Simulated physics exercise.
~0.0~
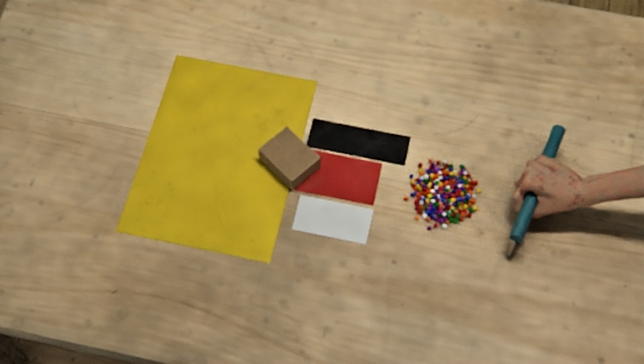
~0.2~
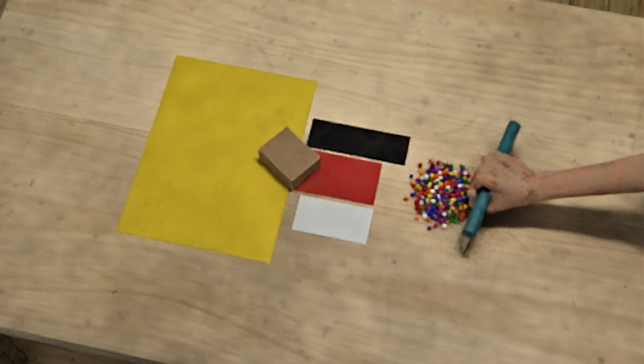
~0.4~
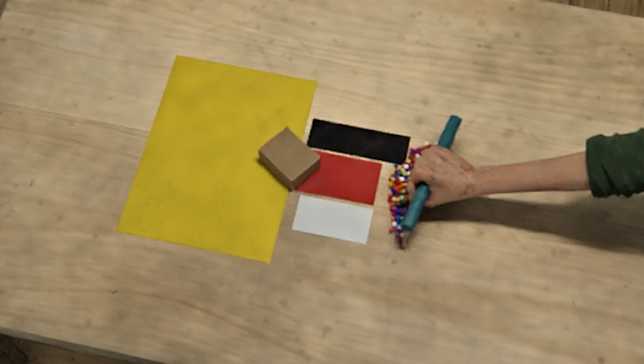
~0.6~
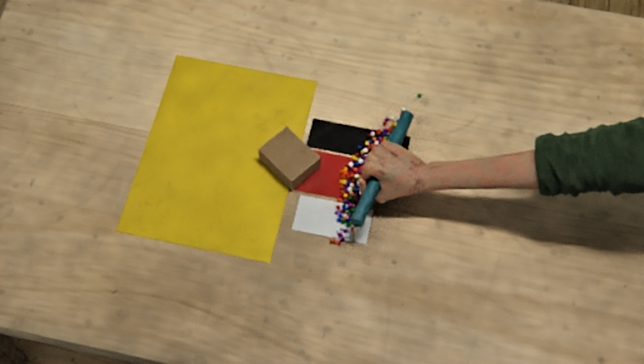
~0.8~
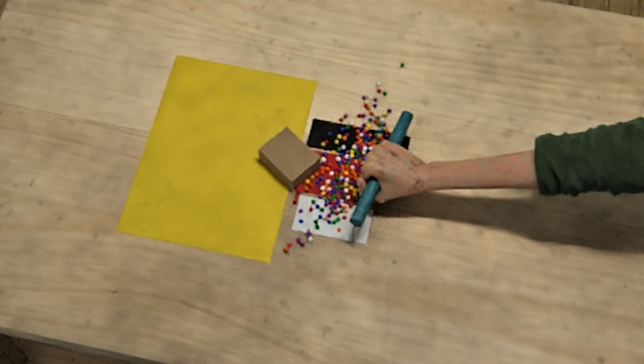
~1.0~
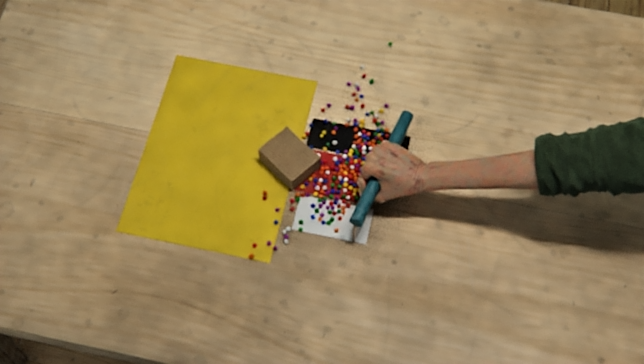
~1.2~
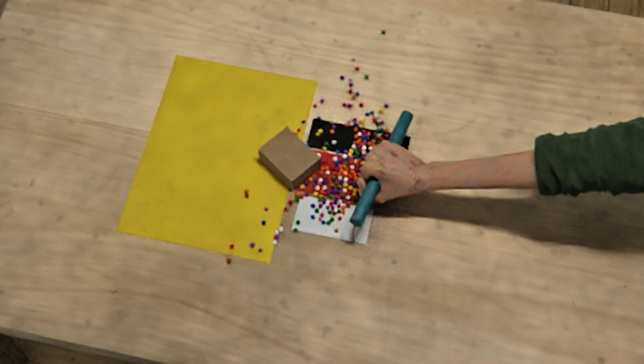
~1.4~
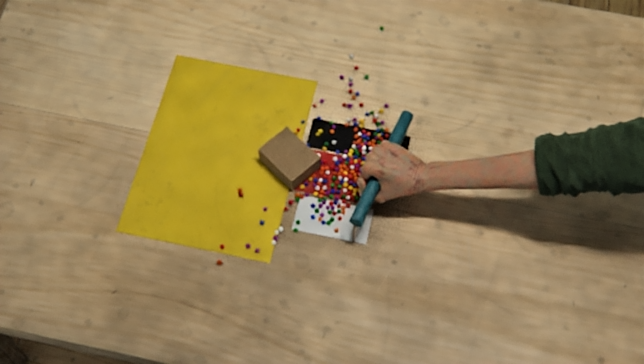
In this clip, a hand sweeps a teal bar leftward across a wooden table, pushing a pile of colourful beads over black, red and white mats, then stops as beads scatter around a fixed block, most on the red and black mats and a few reaching the yellow sheet.
